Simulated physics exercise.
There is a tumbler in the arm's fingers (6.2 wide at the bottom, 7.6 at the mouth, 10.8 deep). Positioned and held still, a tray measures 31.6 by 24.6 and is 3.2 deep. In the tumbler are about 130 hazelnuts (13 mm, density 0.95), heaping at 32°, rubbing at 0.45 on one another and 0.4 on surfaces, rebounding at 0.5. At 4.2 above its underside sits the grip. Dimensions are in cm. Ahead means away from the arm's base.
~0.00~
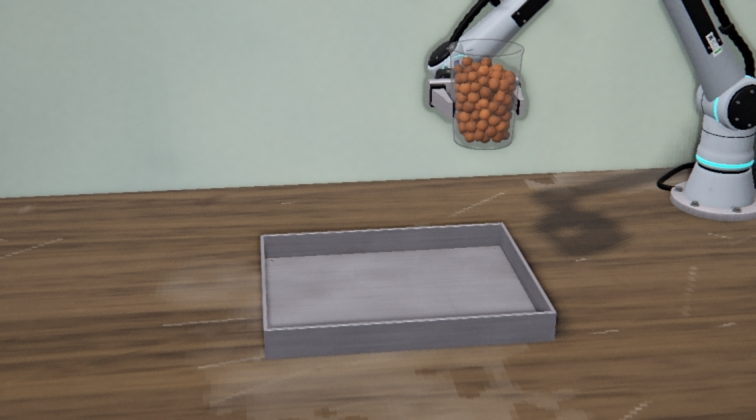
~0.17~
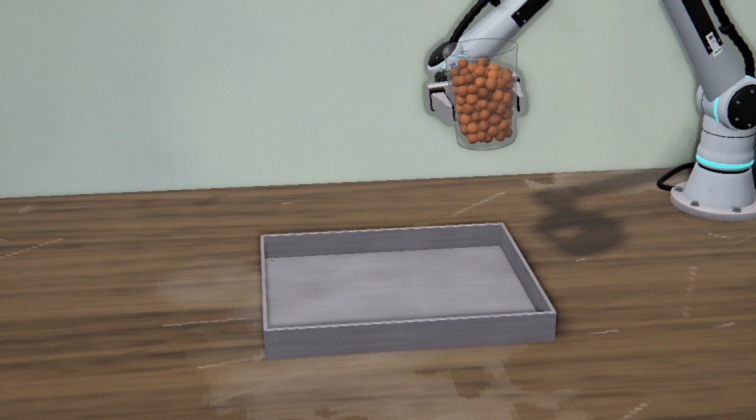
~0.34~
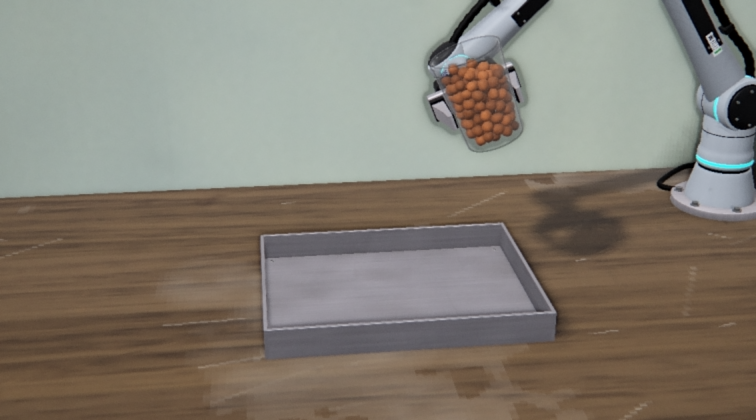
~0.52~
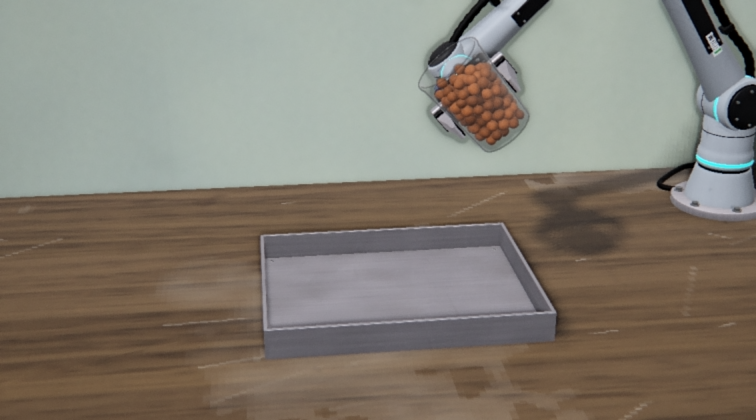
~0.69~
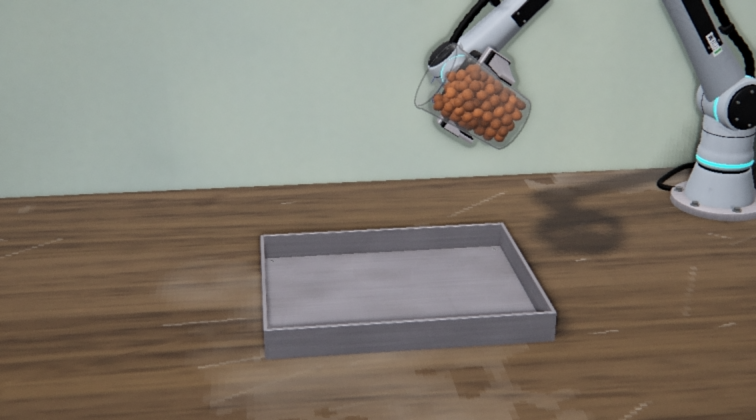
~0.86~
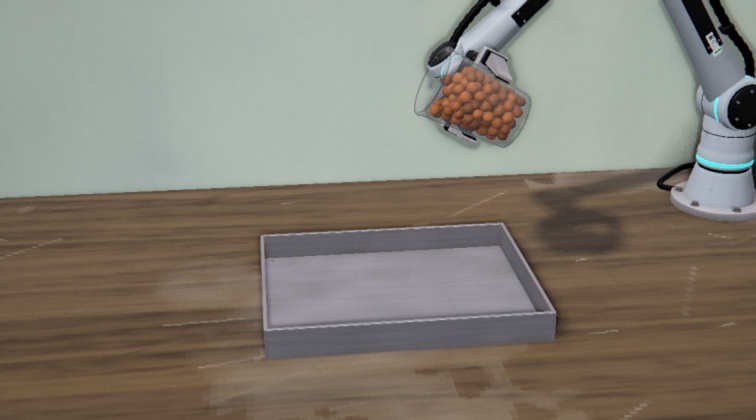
Robot arm tilting a clear tumbler of round orange-brown nuts steeply to the left above an empty grey tray on a wooden table.
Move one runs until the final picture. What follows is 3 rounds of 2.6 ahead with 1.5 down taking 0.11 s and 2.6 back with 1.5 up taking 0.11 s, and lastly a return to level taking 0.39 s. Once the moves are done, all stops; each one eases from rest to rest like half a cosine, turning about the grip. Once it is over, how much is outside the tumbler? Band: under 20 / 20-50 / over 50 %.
Under 20 %.
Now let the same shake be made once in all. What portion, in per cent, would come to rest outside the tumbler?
I'd expect something close to 5 per cent.
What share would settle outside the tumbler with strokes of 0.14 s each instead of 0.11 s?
Then about 5 per cent.
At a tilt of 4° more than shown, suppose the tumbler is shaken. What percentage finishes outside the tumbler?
Roughly 10 percent.
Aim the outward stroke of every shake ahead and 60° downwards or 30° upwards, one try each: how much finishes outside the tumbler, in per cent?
Near 0 and 30 percent respectively.
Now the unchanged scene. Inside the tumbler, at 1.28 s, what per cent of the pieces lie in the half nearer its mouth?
Roughly 45 %.
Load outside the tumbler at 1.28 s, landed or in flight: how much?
By then near 5 % is out.
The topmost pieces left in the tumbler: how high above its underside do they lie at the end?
10.0 cm.
By 1.28 s, tilted 62° forward, highest piece 26 above the table; 126 in the tumbler, 5 in the tray, 2 in flight or on a rim.
By 1.70 s, tilted 35° forward, highest piece 28 above the table; 122 in the tumbler, 10 in the tray, 1 in flight or on a rim.
By 2.11 s, level, highest piece 30 above the table; 122 in the tumbler, 11 in the tray.
By 3.16 s, level, highest piece 30 above the table; 122 in the tumbler, 11 in the tray.
Final count, 122 in the tumbler, 11 in the tray. That is 8 % outside the tumbler.
